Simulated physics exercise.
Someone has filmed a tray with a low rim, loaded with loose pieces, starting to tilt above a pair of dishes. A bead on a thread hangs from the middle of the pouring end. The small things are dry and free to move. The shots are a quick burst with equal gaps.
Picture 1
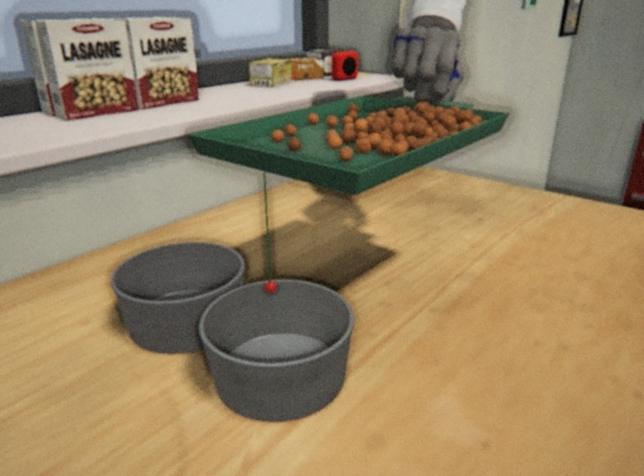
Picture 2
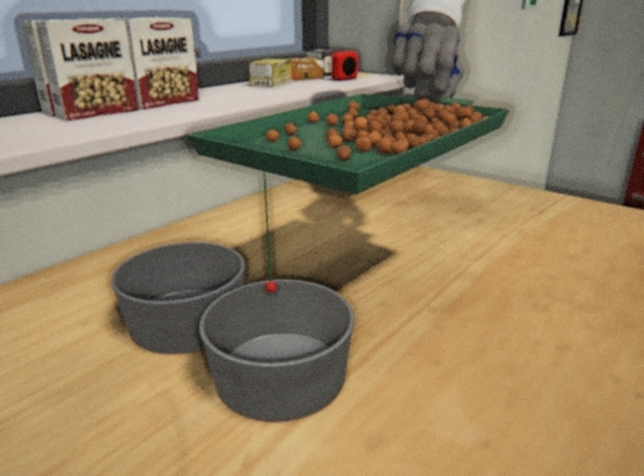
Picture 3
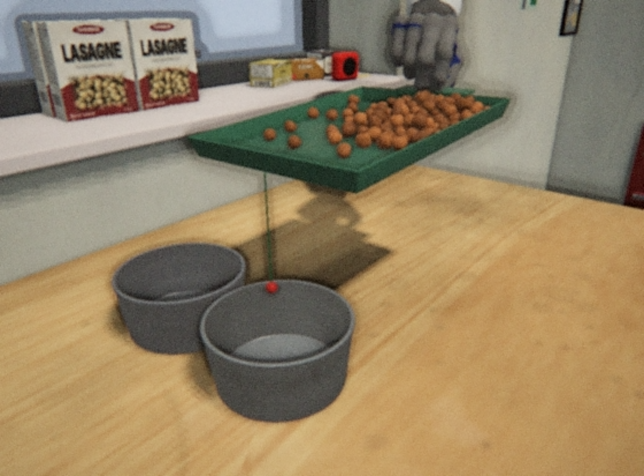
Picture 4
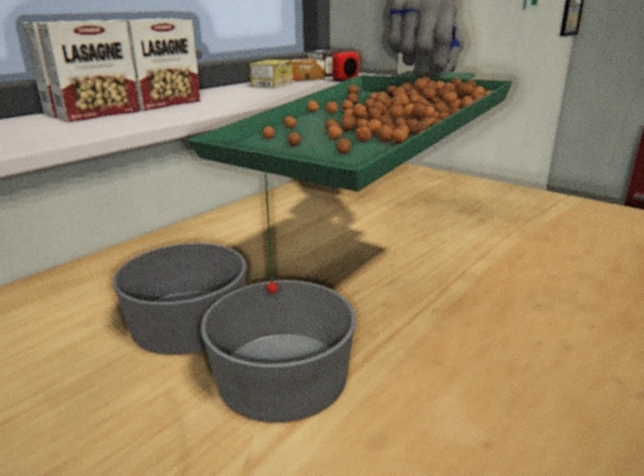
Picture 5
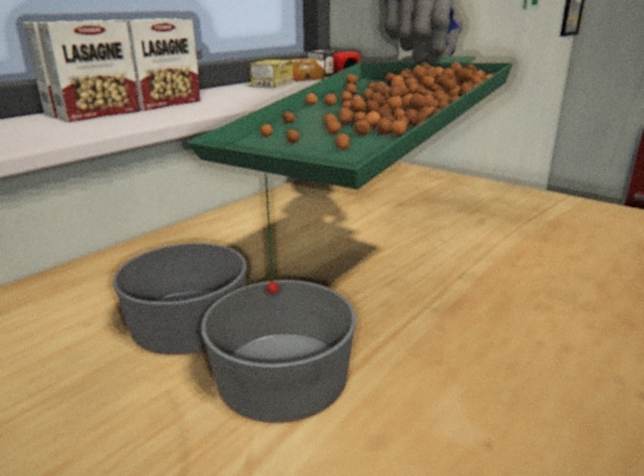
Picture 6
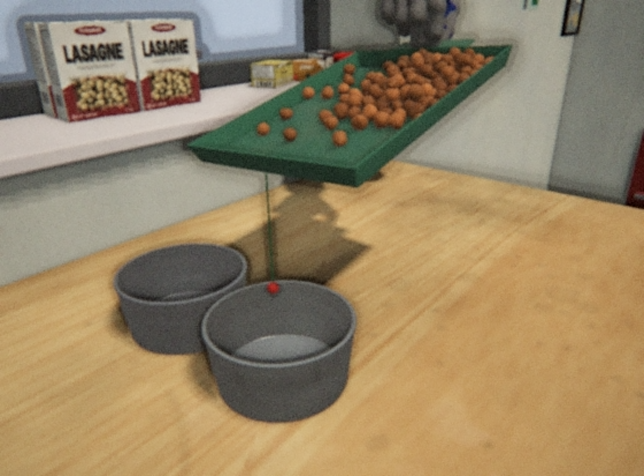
Green tray of loose hazelnuts tilting gradually above two grey dishes, a gloved hand behind it, a red bead hanging on a thread.
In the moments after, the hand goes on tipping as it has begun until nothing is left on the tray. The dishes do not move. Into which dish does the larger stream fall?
Fuller: The left dish.
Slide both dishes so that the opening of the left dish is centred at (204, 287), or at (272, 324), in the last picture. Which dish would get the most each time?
The first try: The dish on the left. The second: Left.
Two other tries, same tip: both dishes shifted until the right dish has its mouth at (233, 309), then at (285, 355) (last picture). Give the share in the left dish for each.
Near 20 % and 80 %.
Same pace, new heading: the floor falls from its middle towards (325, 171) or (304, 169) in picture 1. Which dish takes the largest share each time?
One: The right dish. Two: The right dish.
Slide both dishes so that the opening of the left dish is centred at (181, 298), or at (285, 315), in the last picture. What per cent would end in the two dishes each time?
Roughly 90 per cent, and 20 per cent.
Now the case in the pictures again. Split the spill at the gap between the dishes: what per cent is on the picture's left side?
About 90 per cent.
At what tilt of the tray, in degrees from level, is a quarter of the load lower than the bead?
At some 85 degrees.
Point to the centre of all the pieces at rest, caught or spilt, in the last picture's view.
Around (192, 327).
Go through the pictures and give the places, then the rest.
Corners of the pouring end (196, 134) and (357, 169), level; middle of the load (404, 129), hazelnuts; left dish (127, 317); right dish (223, 378); bead on its thread (271, 287), in the first picture.
Corners of the pouring end (196, 134) and (357, 169), level; middle of the load (404, 127), in the second picture.
Corners of the pouring end (196, 136) and (356, 168), tipped barely, lowest at the left corner; middle of the load (404, 120), in the third picture.
Corners of the pouring end (196, 138) and (355, 166), tipped a little, lowest at the left corner; middle of the load (405, 109), in the fourth picture.
Corners of the pouring end (195, 140) and (354, 165), tipped a little, lowest at the left corner; middle of the load (404, 98), in the fifth picture.
Corners of the pouring end (195, 143) and (353, 163), tipped a little, lowest at the left corner; middle of the load (402, 88); left dish (130, 318); right dish (225, 379), in the sixth picture.
Just after the last frame, tray tipped steeply; the larger part on the tray; about a tenth in the left dish; just a few outside both; about a tenth in the air.
A moment on, tray tipped right over; roughly a quarter on the tray; about a tenth in the right dish; roughly a quarter in the left dish; about a tenth outside both; roughly a quarter in the air.
Further on, tray tipped past a quarter turn; roughly a quarter in the right dish; roughly half in the left dish; roughly a quarter outside both.
When it is over, tray tipped past a quarter turn; roughly a quarter in the right dish; roughly half in the left dish; roughly a quarter outside both.
